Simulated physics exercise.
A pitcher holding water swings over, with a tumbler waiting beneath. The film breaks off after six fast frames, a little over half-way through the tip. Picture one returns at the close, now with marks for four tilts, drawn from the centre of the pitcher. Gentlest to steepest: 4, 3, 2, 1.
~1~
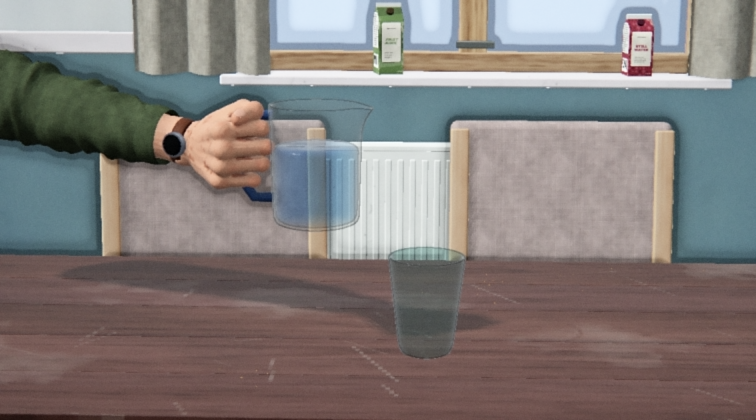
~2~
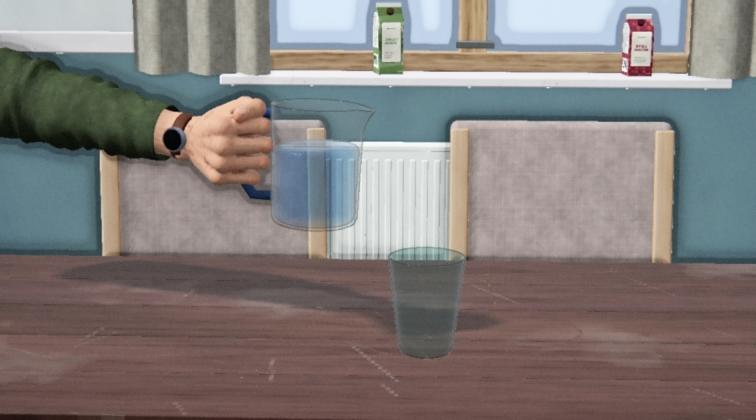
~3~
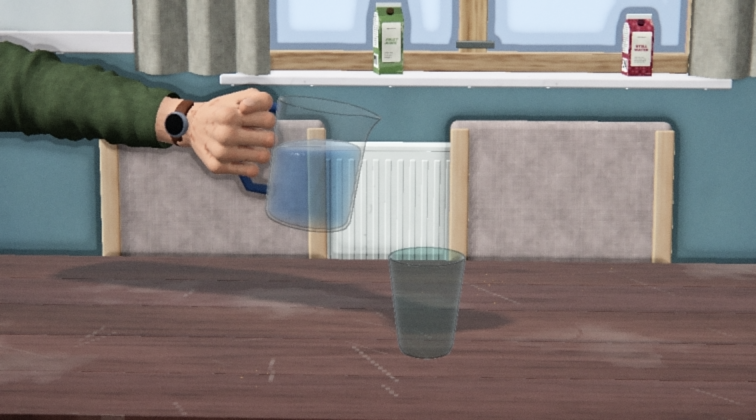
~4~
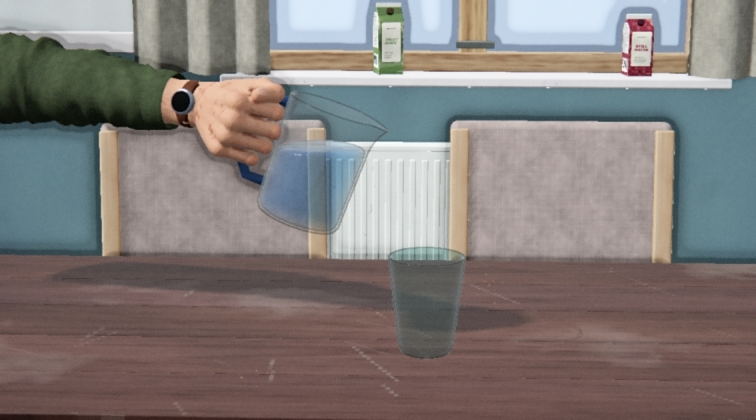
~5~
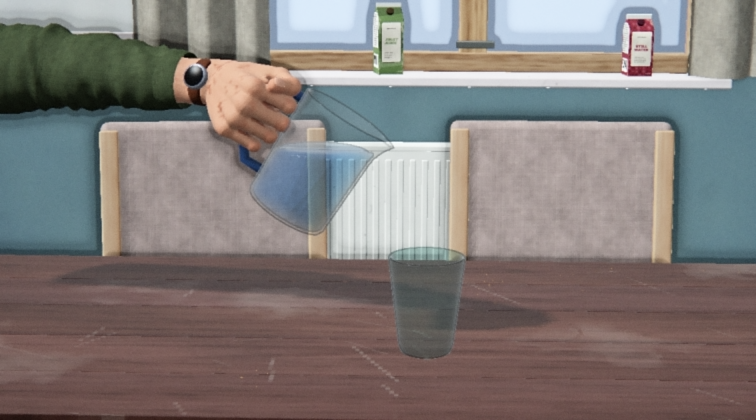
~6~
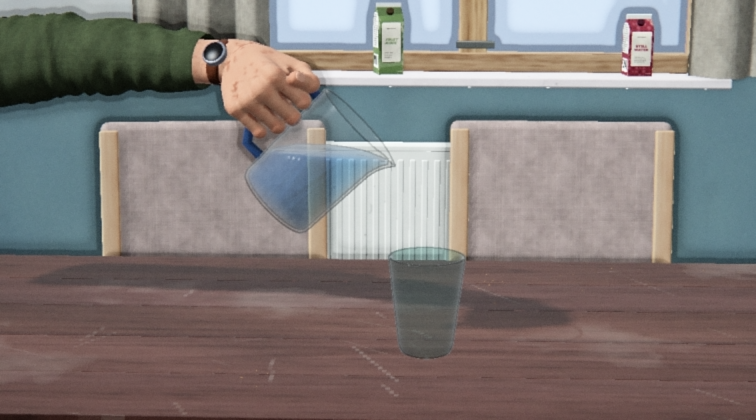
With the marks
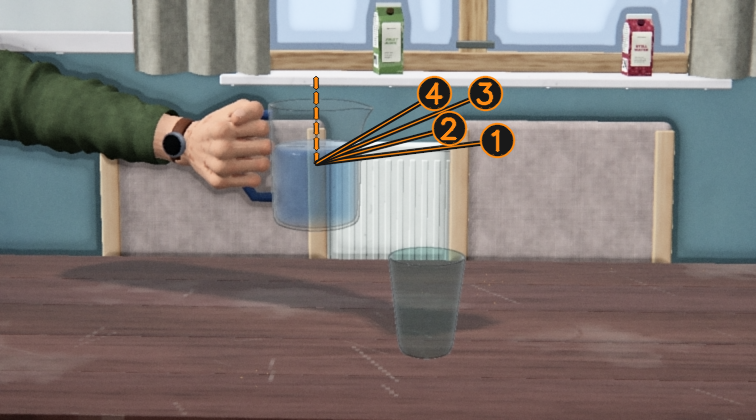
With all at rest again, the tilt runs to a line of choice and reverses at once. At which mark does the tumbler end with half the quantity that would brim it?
3.
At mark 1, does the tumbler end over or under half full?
Over.
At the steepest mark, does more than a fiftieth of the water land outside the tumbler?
Yes.
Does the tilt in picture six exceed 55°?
No.
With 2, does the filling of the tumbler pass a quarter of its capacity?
Yes, clearly.
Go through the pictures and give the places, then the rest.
Upright, lip at (372, 108); rim of the tumbler round (427, 256); nothing has left yet.
Tipped about 2°, lip at (374, 110); nothing has left yet.
Tipped about 9°, lip at (380, 117); nothing has left yet.
Tipped about 20°, lip at (387, 130); nothing has left yet.
Tipped about 32°, lip at (393, 146); nothing has left yet.
Tipped about 46°, lip at (395, 164); nothing has left yet.
On the marked copy, 1 at (481, 143); 2 at (432, 132); 3 at (470, 99); 4 at (420, 102).
With 1, the tumbler ends with about 74 % of what it can hold; 14 % of the water is spilt.
With 2, the tumbler ends with about 68 % of what it can hold; 3 % of the water is spilt.
With 3, the tumbler ends with about 48 % of what it can hold.
With 4, the tumbler ends with about 27 % of what it can hold.
